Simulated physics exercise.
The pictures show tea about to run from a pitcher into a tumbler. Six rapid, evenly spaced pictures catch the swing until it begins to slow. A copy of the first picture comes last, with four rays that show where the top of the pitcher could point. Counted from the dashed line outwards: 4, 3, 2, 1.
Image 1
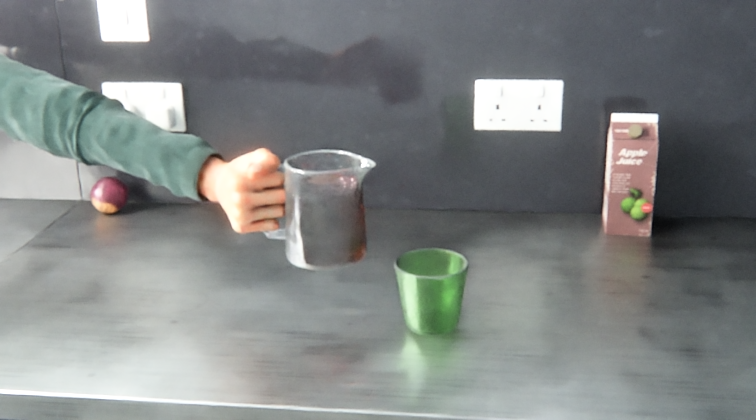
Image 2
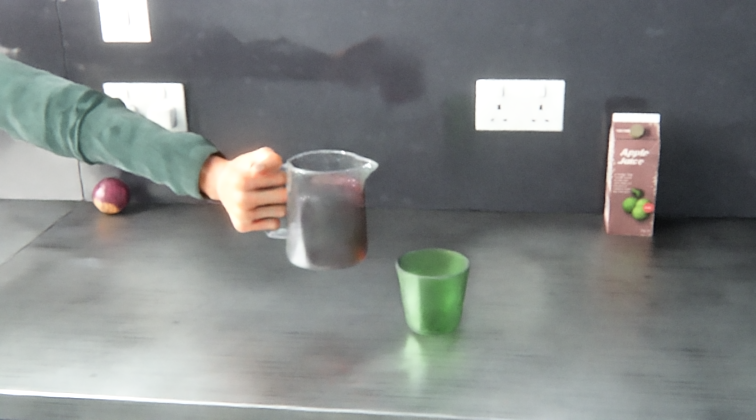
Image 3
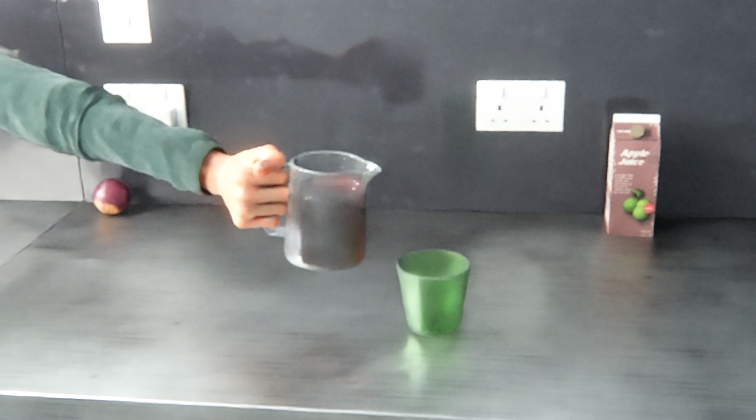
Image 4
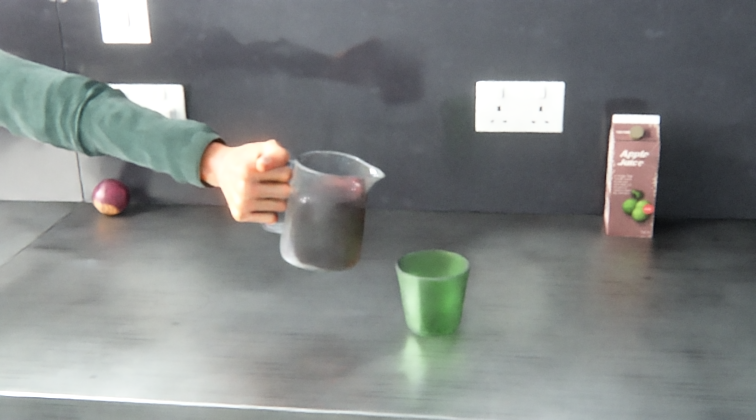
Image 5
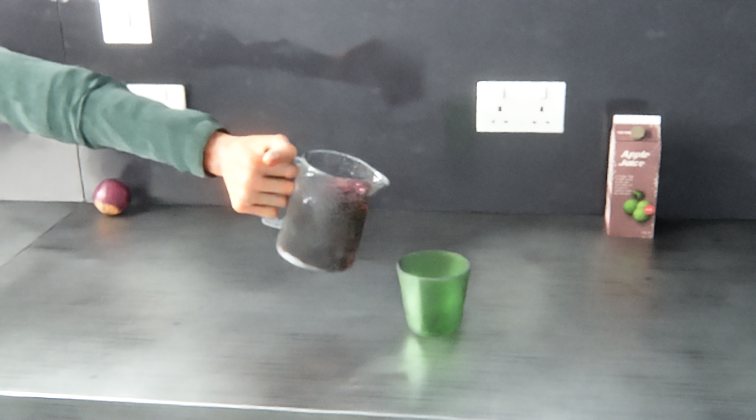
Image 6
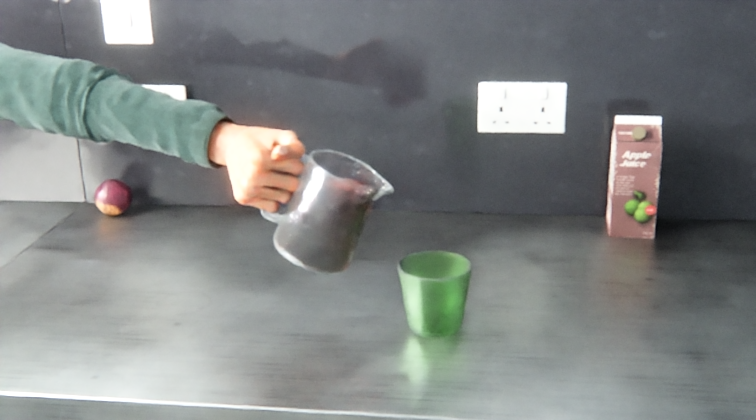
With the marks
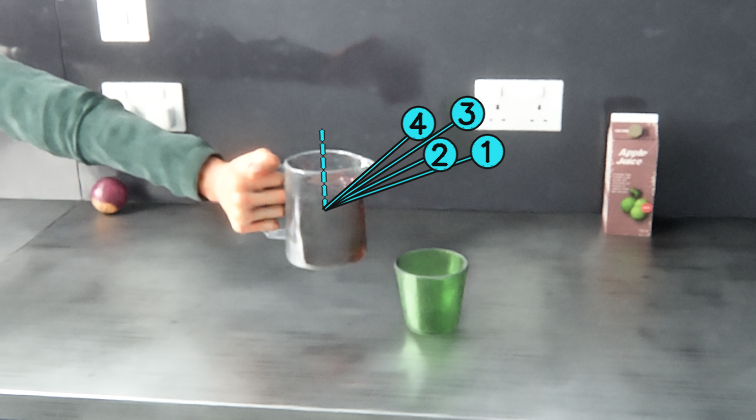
A hand in a dark green sleeve, reaching in from the left, holds a clear glass pitcher of dark liquid above a grey countertop, seen from the front by a nearly still camera. A green tumbler stands right of the pitcher, with a juice carton, a purplish round object and white sockets behind. The hand holds the pitcher upright, then gradually tilts it rightward, its spout dipping slightly.
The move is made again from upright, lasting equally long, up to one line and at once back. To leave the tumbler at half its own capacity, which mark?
I would pick line 2.
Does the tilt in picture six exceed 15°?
Yes, it does.
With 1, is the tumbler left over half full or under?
Over.
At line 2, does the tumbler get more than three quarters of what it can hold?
No, it does not.
In cyan, 1 at (471, 157); 2 at (424, 159); 3 at (453, 123); 4 at (407, 137).
If 1 is chosen, the tumbler ends with about 70 % of what it can hold.
If 2 is chosen, the tumbler ends with about 50 % of what it can hold.
If 3 is chosen, the tumbler ends with about 34 % of what it can hold.
If 4 is chosen, the tumbler ends with about 21 % of what it can hold.
